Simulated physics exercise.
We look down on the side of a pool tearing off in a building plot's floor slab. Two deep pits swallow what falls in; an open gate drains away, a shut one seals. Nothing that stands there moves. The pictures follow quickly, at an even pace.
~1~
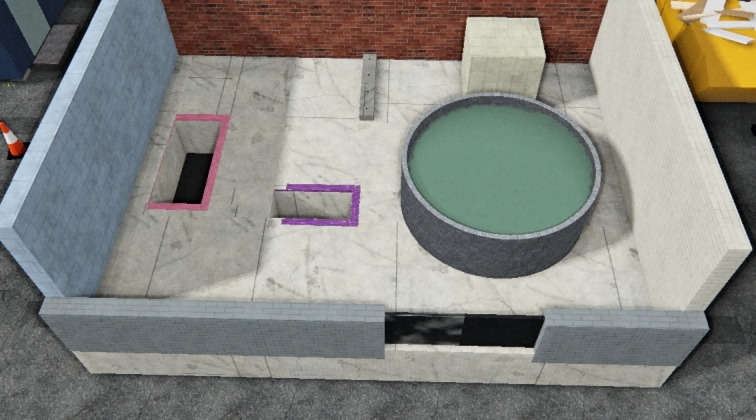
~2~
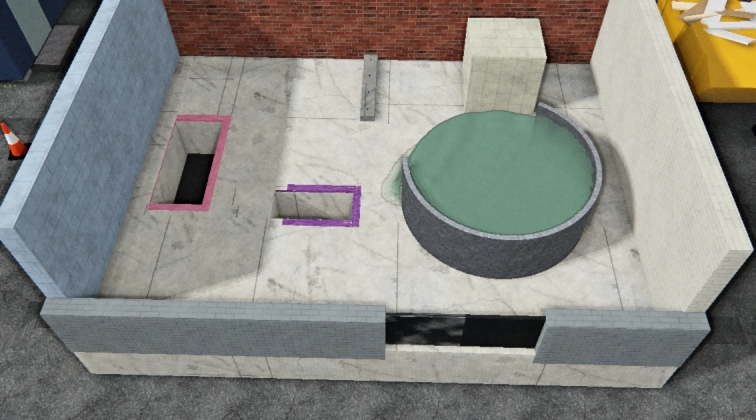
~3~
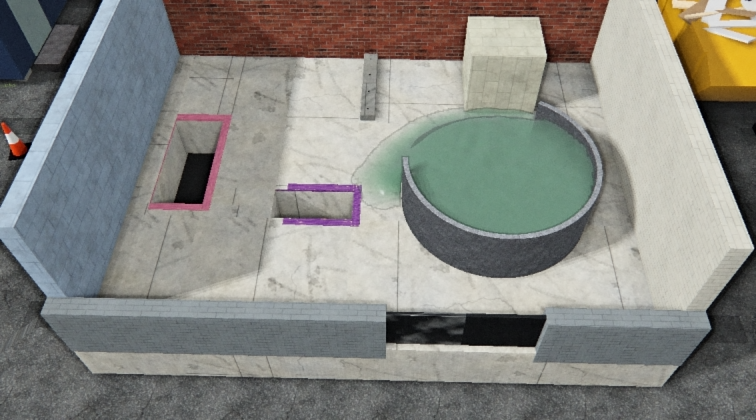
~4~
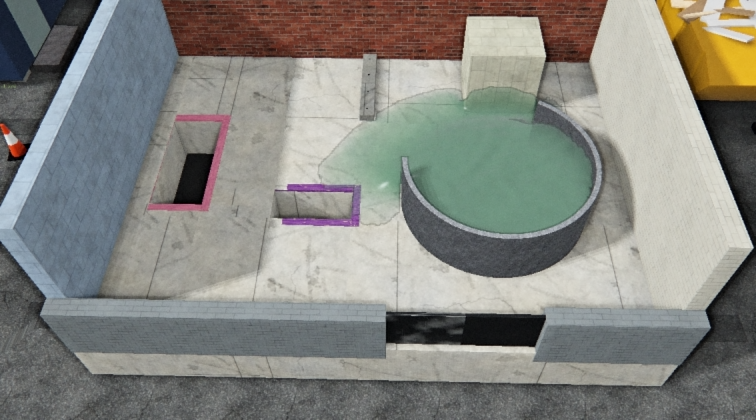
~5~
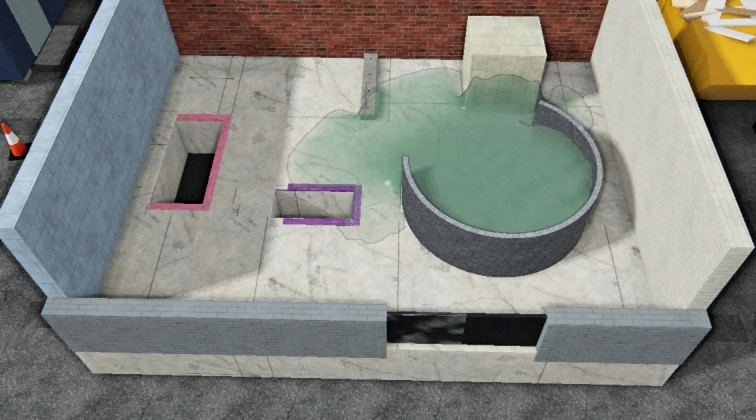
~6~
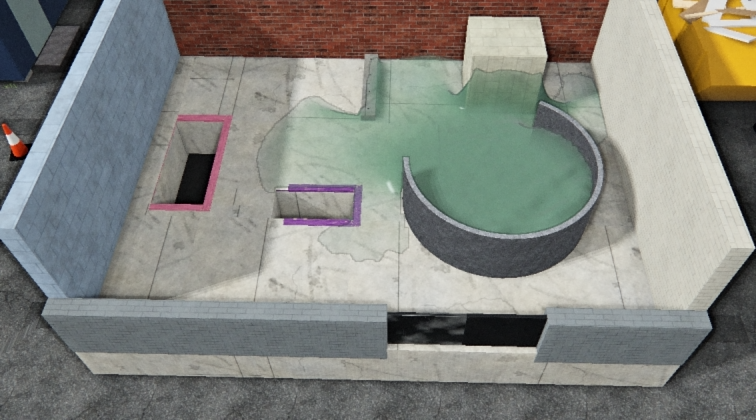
At the start, a round grey tank of green water stands whole on a walled floor slab with two pits. Then the tank's far left side opens and water pours through the gap onto the slab. The pale green sheet spreads around the low grey wall, the pale block and the purple-edged pit.
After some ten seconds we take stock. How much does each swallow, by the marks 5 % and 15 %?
One by one: The gate takes less than 5 %; the purple pit takes between 5 and 15 %; the pink pit takes more than 15 %.
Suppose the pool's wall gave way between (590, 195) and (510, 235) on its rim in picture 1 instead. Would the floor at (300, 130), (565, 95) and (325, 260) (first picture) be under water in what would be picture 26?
In that order: Not flooded, wet, flooded.
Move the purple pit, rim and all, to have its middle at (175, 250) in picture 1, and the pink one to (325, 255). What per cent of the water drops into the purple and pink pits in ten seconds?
Per cent: Purple 20, pink 20.
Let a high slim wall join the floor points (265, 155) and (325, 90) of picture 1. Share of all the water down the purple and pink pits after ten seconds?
Per cent: Purple 25, pink 20.
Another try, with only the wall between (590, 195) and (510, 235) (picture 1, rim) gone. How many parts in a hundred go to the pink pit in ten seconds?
Parts in a hundred: Pink 15.
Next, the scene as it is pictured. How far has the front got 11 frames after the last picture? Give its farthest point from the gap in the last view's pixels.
Close to (180, 59).
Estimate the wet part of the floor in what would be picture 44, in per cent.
I make it 90 per cent.
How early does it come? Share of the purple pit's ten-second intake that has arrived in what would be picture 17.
Close to 15 %.
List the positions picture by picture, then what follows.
The first picture shows the round tank at (499, 163) is whole and still.
In the second picture, the front is at a hidden place, out from the gap on the round tank's far side.
In the third picture, water pours out on the round tank's far side and has run to a hidden place.
In the fourth picture, water pours out on the round tank's far side and has run to (555, 106).
In the fifth picture, water pours out on the round tank's far side and has run to (574, 94).
In the sixth picture, water pours out on the round tank's far side and has run to (592, 81).
A moment on, water covers 50 % of the floor; the gate 0 %, the purple pit 1 %, the pink pit 1 %.
Next, water covers 60 % of the floor; the gate 0 %, the purple pit 1 %, the pink pit 3 %.
Then, water covers 65 % of the floor; the gate 0 %, the purple pit 2 %, the pink pit 12 %.
Later, water covers 90 % of the floor; the gate 0 %, the purple pit 4 %, the pink pit 28 %.
In the end, water covers 95 % of the floor; the gate 0 %, the purple pit 11 %, the pink pit 35 %.
